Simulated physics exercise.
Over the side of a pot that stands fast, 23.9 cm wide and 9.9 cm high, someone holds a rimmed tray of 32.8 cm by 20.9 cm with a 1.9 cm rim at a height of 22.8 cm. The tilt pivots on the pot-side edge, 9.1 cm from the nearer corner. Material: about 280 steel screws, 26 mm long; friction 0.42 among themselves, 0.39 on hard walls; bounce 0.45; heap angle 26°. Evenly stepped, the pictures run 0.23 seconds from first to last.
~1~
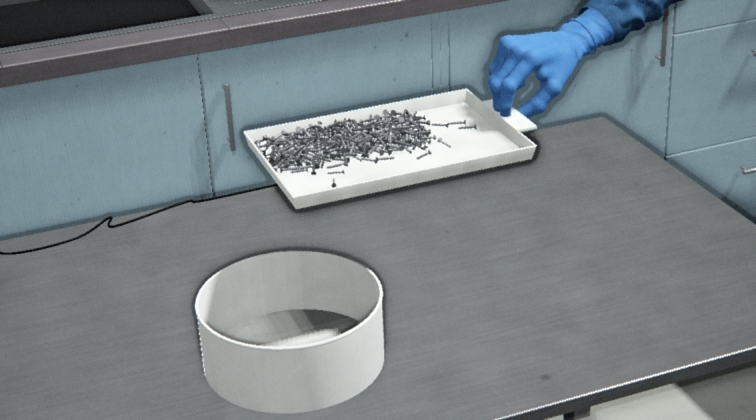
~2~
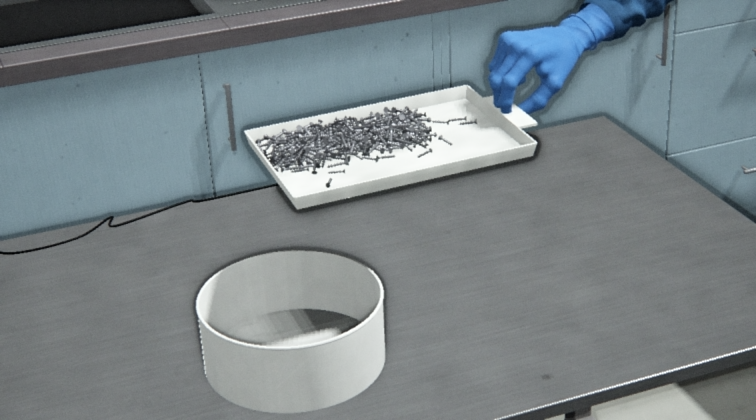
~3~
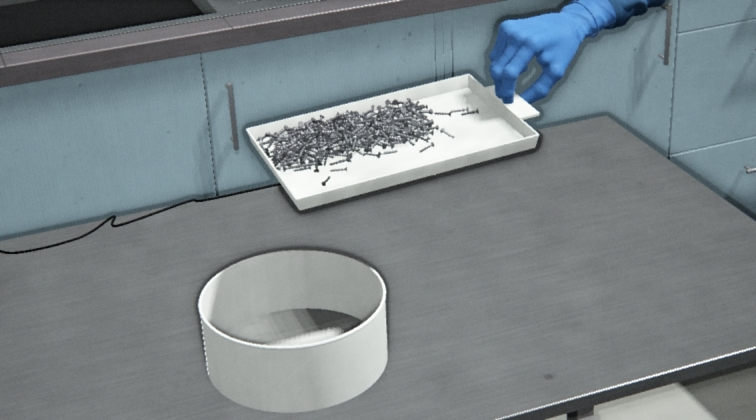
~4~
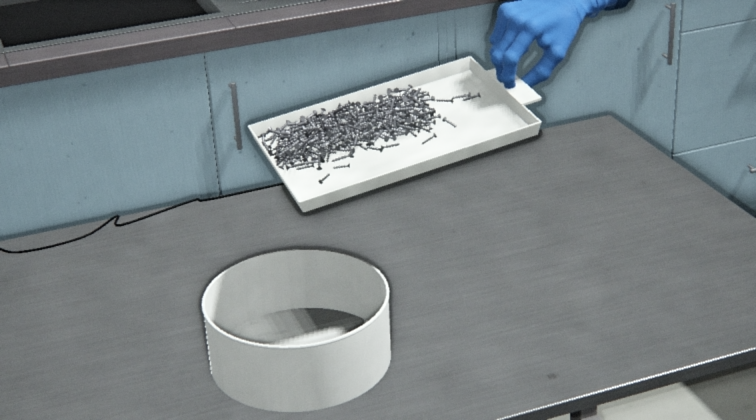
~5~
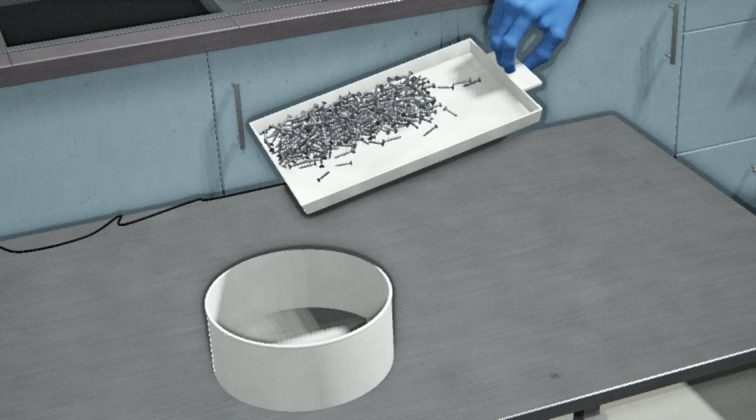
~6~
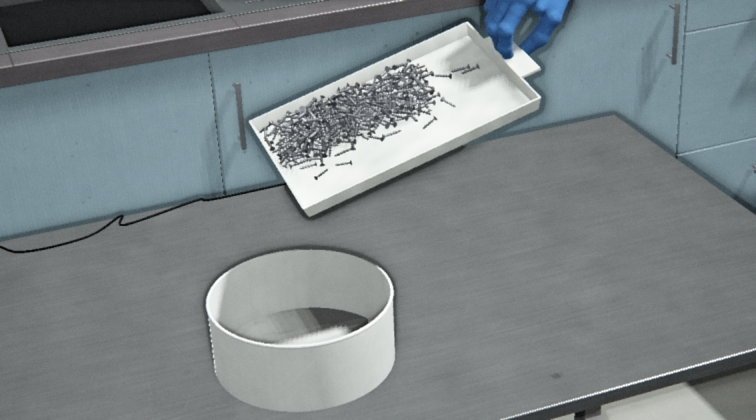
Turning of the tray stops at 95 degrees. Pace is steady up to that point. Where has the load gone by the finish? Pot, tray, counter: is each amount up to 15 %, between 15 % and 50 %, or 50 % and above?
Pot: 50 % and above; left on the tray: Up to 15 %; counter: Up to 15 %.
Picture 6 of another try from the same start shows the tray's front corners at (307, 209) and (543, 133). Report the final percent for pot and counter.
Pot 90; counter 10.
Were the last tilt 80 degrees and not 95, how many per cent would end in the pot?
In that case it comes to about 100 in a hundred.
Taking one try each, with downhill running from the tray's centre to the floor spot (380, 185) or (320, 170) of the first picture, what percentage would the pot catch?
The share comes to about 95 in a hundred, then about 65 in a hundred.
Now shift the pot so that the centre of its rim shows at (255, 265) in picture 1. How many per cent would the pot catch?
Share in pot at that spot: Some 50 in a hundred.
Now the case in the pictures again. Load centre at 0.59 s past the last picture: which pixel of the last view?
By then the middle of the load sits around (280, 266).
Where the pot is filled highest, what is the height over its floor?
I'd put it at close to 3.0 centimetres.
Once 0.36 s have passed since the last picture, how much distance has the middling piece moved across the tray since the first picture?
Around 10 centimetres.
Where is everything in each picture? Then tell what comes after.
In the first frame, tray tilt 0 degrees, front corners at (296, 195) and (532, 145); middle of the pieces at (346, 142); pot at (289, 296).
In the second frame, tray tilt 1 degrees, front corners at (296, 195) and (532, 142); middle of the pieces at (346, 140).
In the third frame, tray tilt 4 degrees, front corners at (298, 197) and (534, 134), lowest corner left front; middle of the pieces at (348, 136).
In the fourth frame, tray tilt 8 degrees, front corners at (301, 199) and (536, 121), lowest corner left front; middle of the pieces at (350, 129).
In the fifth frame, tray tilt 13 degrees, front corners at (304, 202) and (537, 109), lowest corner left front; middle of the pieces at (352, 123).
In the sixth frame, tray tilt 18 degrees, front corners at (305, 205) and (536, 97), lowest corner left front; middle of the pieces at (351, 117); pot at (300, 295).
Then, 0.36 s after the last picture, tilt 56 degrees; the tray holds 100 %, the pot 0 %.
Then, 0.59 s after the last picture, tilt 80 degrees; the tray holds 30 %, the pot 40 %.
Then, 0.94 s after the last picture, tilt 95 degrees; the tray holds 0 %, the pot 100 %.
In the end, pot 100 %, tray 0 %, counter 0 %.
